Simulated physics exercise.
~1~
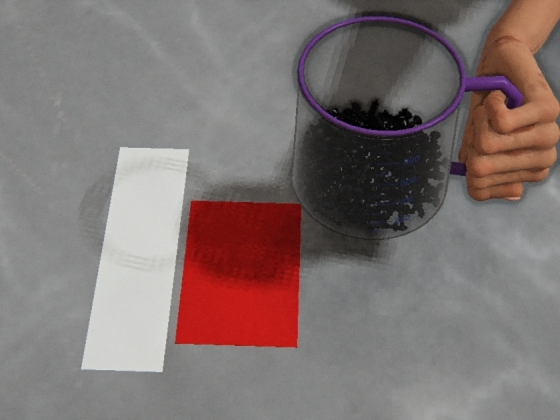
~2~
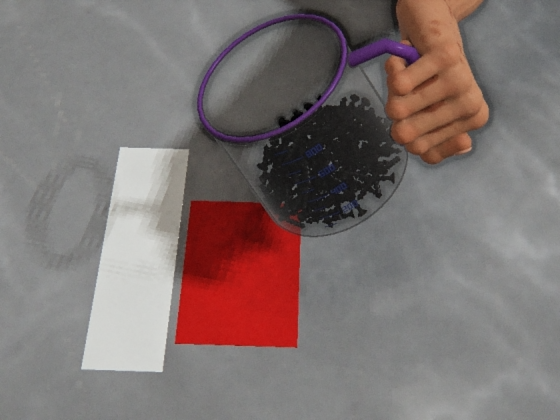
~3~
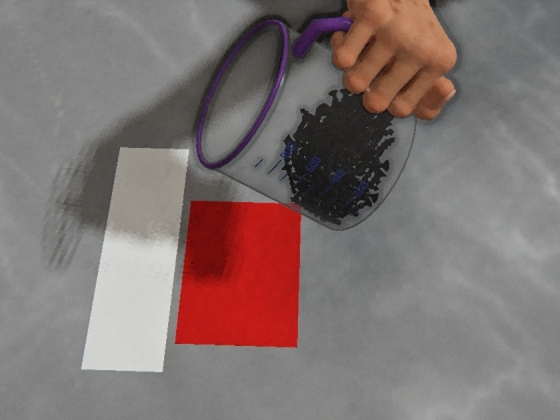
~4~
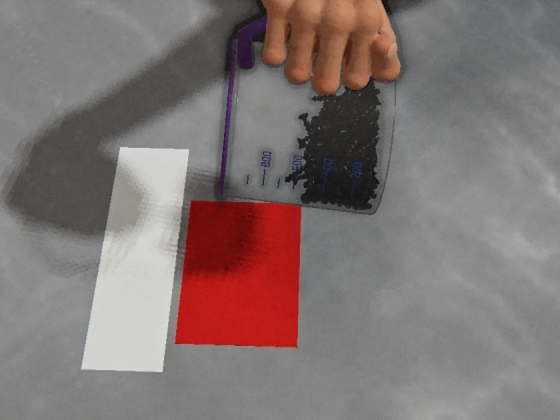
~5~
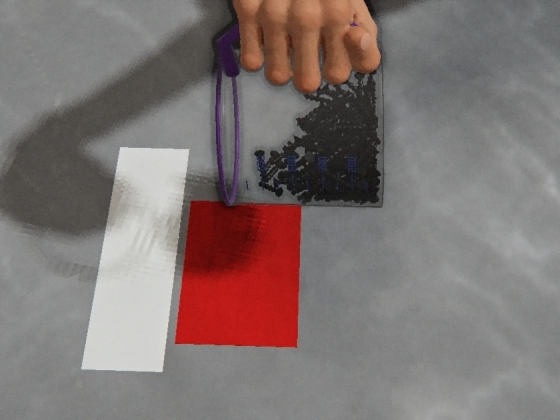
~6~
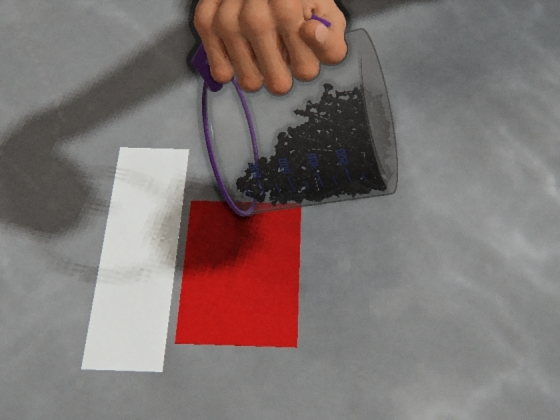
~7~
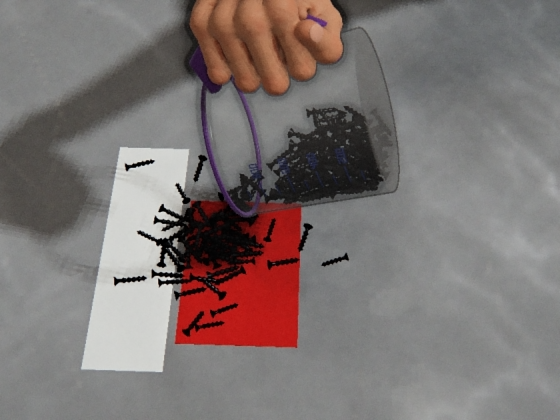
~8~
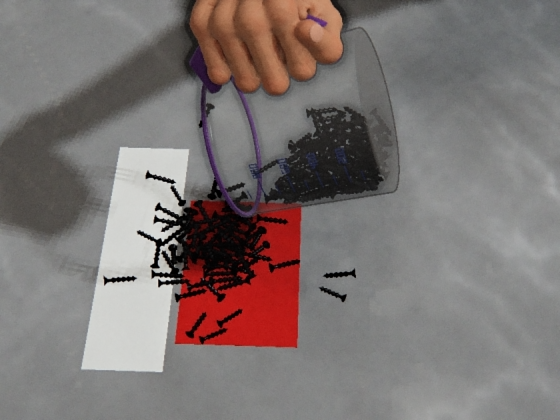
Hand tilting a clear purple-rimmed jug leftward, spilling black screws mostly onto a red mat, some onto white, many staying inside.
